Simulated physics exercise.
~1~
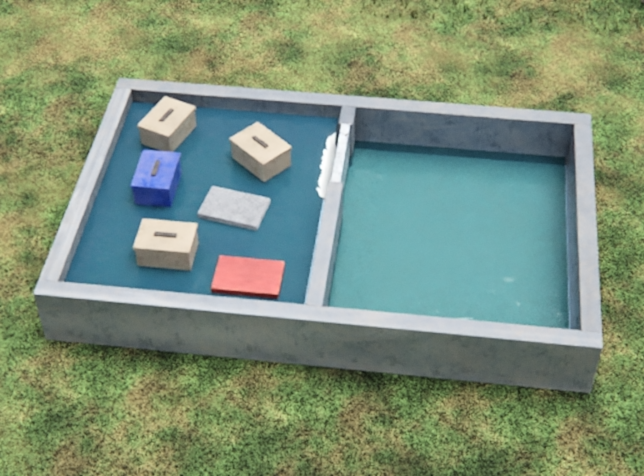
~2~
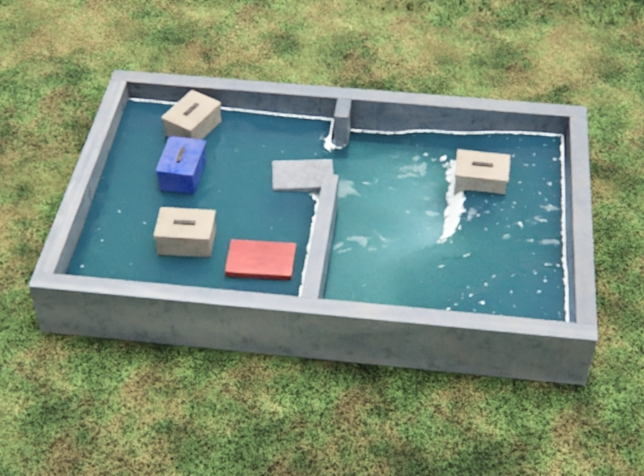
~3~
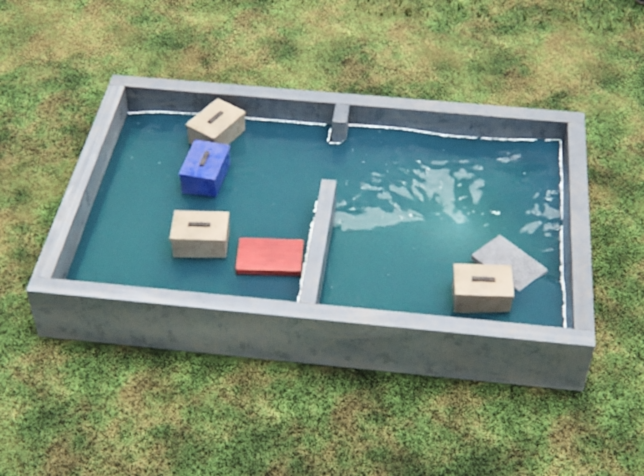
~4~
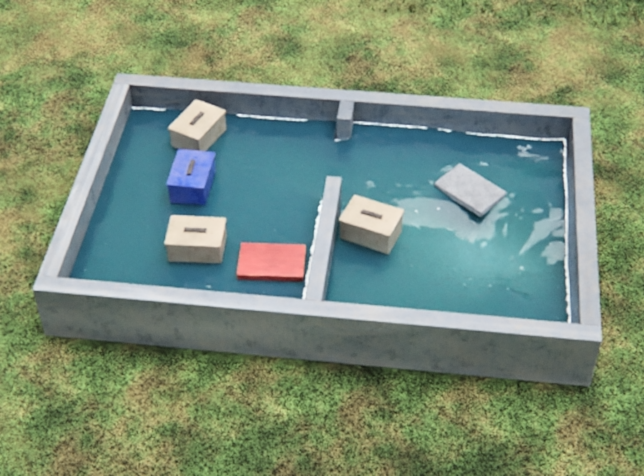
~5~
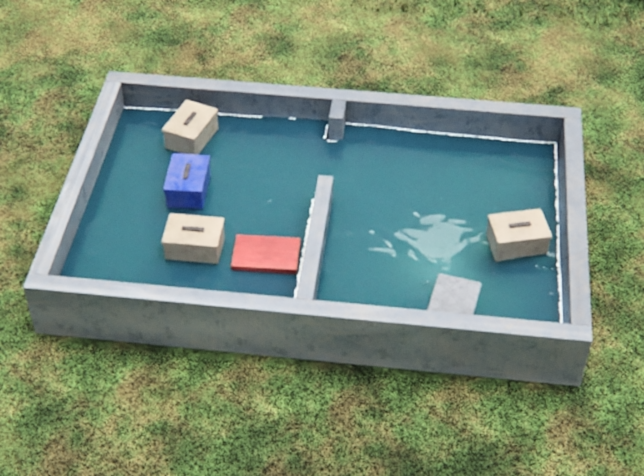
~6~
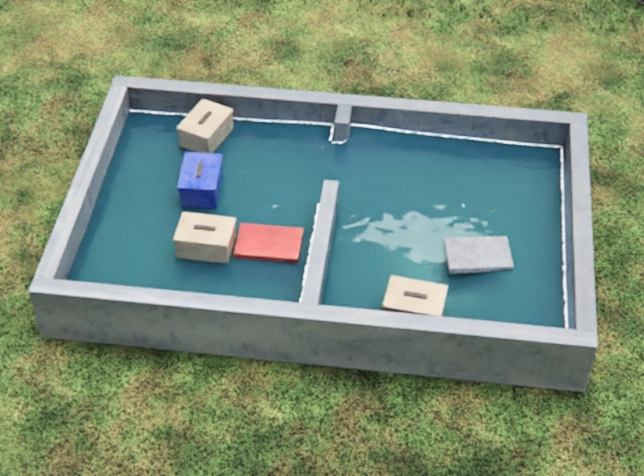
Water surges through a divided tank, carrying one tan tote and the grey float right.
